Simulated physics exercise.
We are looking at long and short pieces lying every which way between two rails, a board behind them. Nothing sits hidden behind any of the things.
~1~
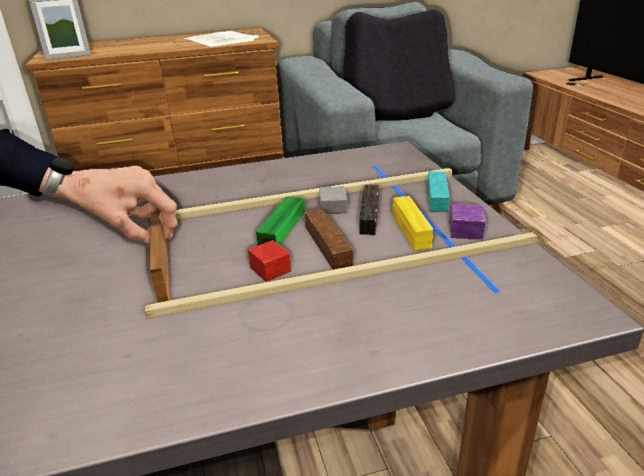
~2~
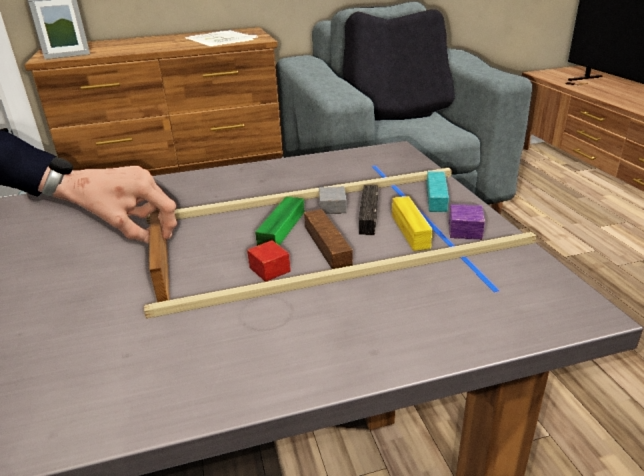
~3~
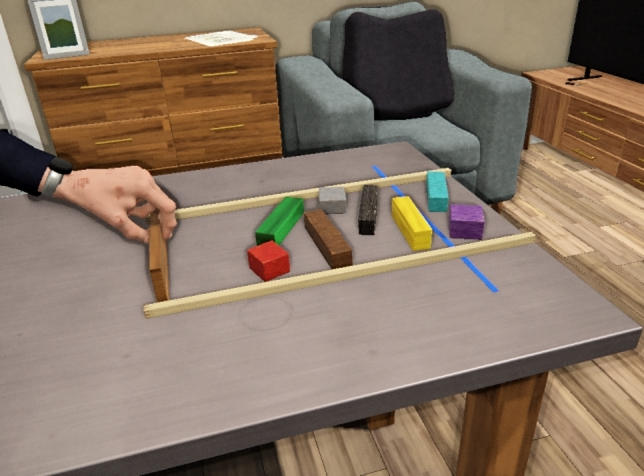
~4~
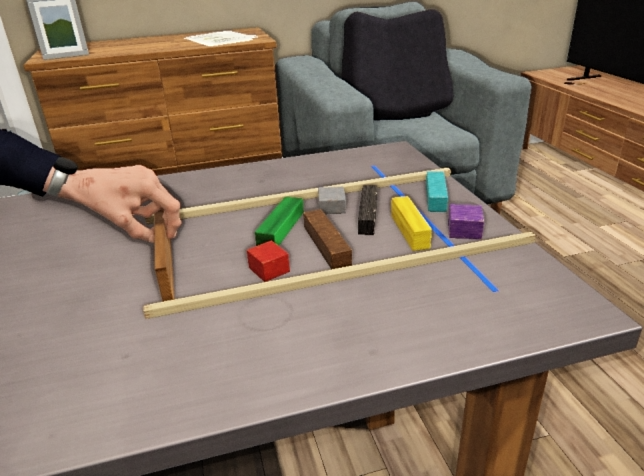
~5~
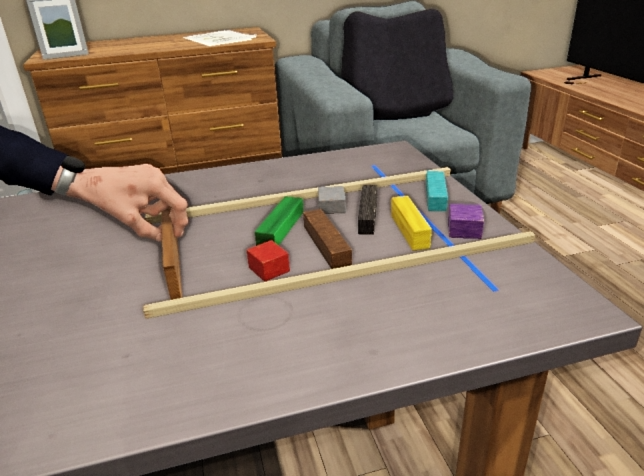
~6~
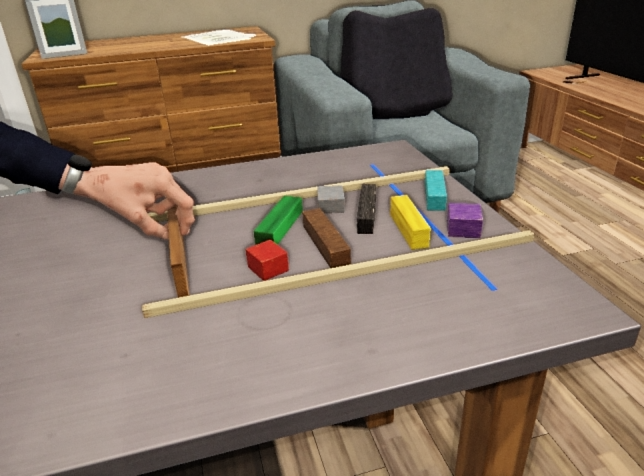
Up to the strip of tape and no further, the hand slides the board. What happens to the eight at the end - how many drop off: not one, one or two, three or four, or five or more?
The count of those that drop off: One or two.
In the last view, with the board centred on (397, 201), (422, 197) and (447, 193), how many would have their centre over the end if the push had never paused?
Counts by place: 0 / 2 / 4.
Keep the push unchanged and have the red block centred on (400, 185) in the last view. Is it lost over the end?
Lab note: It does not drop.
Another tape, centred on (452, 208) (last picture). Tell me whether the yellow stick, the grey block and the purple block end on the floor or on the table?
Well, the yellow stick comes off, the grey block stays where it is, and the purple block? It comes off.
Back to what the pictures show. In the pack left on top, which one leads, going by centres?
That is the turquoise bar.
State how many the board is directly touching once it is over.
At rest, 2 are in contact.
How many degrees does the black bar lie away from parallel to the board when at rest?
Roughly 5 degrees.
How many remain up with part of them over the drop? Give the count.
I'd say 2 of them.
A little later, none off yet; turquoise bar at rest near (435, 189); purple block at rest near (464, 220); yellow stick at rest near (409, 221).
Next, none off yet; turquoise bar moving near (443, 188); purple block shifted about its own width near (491, 218); yellow stick shifted about its own width near (464, 216).
When it is over, the number that fall off is one or two; down, purple block.
